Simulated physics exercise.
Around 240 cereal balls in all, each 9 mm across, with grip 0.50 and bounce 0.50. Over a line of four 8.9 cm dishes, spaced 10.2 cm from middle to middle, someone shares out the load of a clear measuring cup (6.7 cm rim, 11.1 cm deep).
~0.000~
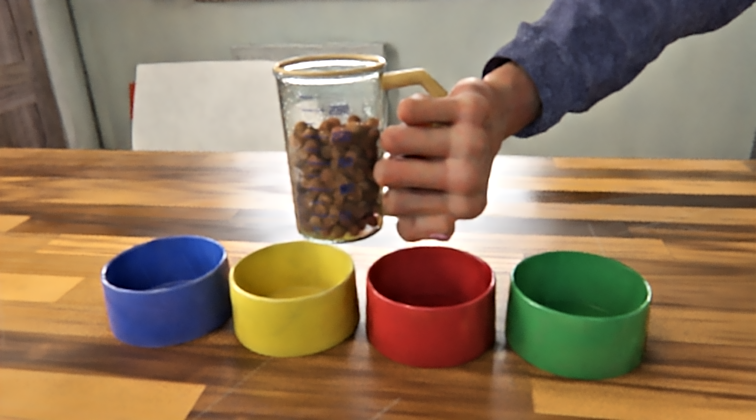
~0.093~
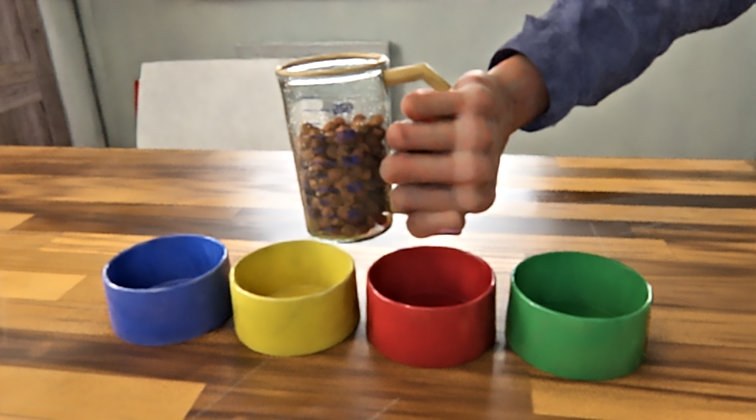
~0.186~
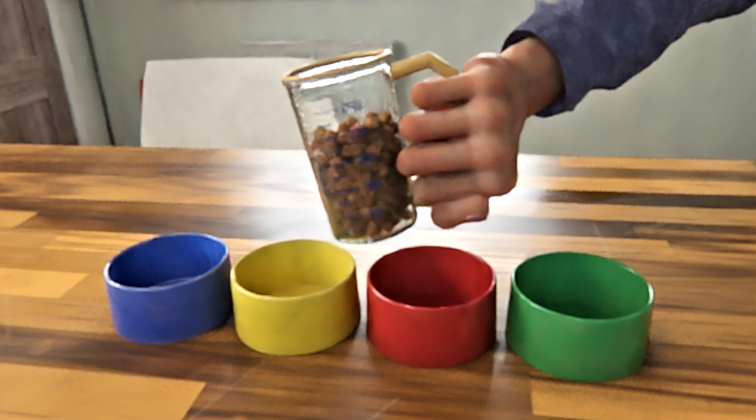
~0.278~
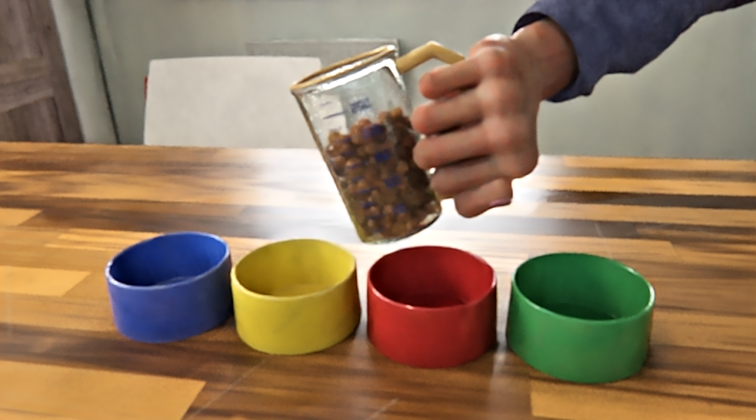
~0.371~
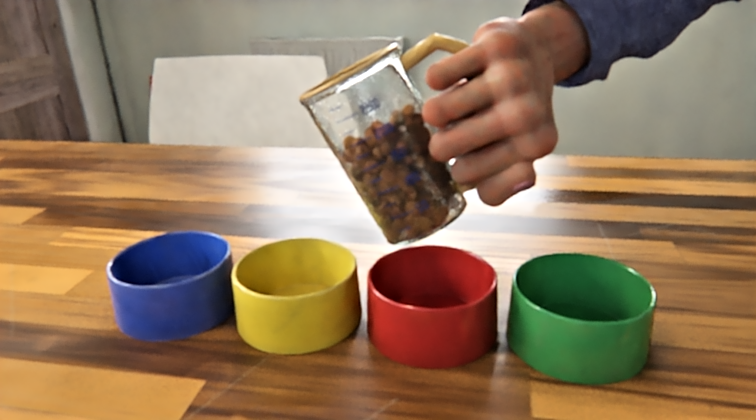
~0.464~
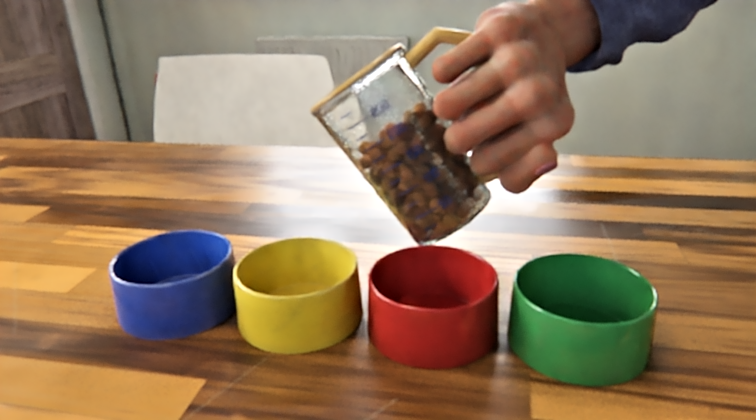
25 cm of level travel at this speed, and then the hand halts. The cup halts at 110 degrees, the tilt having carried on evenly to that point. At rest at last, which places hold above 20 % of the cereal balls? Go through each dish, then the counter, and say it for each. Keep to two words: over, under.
Outcome: Red dish: It will hold more than a fifth; blue dish: It will hold at most a fifth; green dish: It will hold more than a fifth; yellow dish: It will hold at most a fifth; counter: It will hold at most a fifth.
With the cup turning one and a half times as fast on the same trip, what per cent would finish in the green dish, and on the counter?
Then the green dish would get 20 and the counter 0.
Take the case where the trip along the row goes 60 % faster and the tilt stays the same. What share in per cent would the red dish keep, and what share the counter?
Red: 0; counter: 0.
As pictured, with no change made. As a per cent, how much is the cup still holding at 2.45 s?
5 per cent.
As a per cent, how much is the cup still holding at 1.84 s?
That would be some 40 per cent.
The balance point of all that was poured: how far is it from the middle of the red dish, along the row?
The load's average lands around 6 cm in the plus-x direction.
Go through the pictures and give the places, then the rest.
In the first frame, cup at (335, 149), tilt 0 degrees, lip at (279, 65), moved 0.0 cm; middle of the pieces at (335, 169); blue dish at (166, 262); yellow dish at (293, 268); red dish at (430, 275); green dish at (579, 282).
In the second frame, cup at (341, 149), tilt 3 degrees, lip at (281, 68), moved 0.4 cm; middle of the pieces at (342, 169).
In the third frame, cup at (357, 149), tilt 11 degrees, lip at (288, 75), moved 1.4 cm; middle of the pieces at (360, 169).
In the fourth frame, cup at (373, 149), tilt 18 degrees, lip at (295, 85), moved 2.5 cm; middle of the pieces at (378, 169).
In the fifth frame, cup at (389, 149), tilt 26 degrees, lip at (305, 96), moved 3.5 cm; middle of the pieces at (397, 168).
In the sixth frame, cup at (405, 150), tilt 34 degrees, lip at (316, 107), moved 4.6 cm; middle of the pieces at (416, 168); blue dish at (172, 256); yellow dish at (296, 265); red dish at (433, 275); green dish at (583, 286). The cup turns about 85 degrees a second and travels 11 cm a second.
After 1.29 s, tilt 104 degrees; cup holds 100 %.
Then, at 1.84 s, tilt 110 degrees; cup holds 40 %, red 35 %, green 15 %.
After 2.45 s, tilt 110 degrees; cup holds 5 %, red 35 %, green 45 %.
By 3.3 s all is still; red 35 %, blue 0 %, green 55 %, yellow 0 %, counter 15 %.
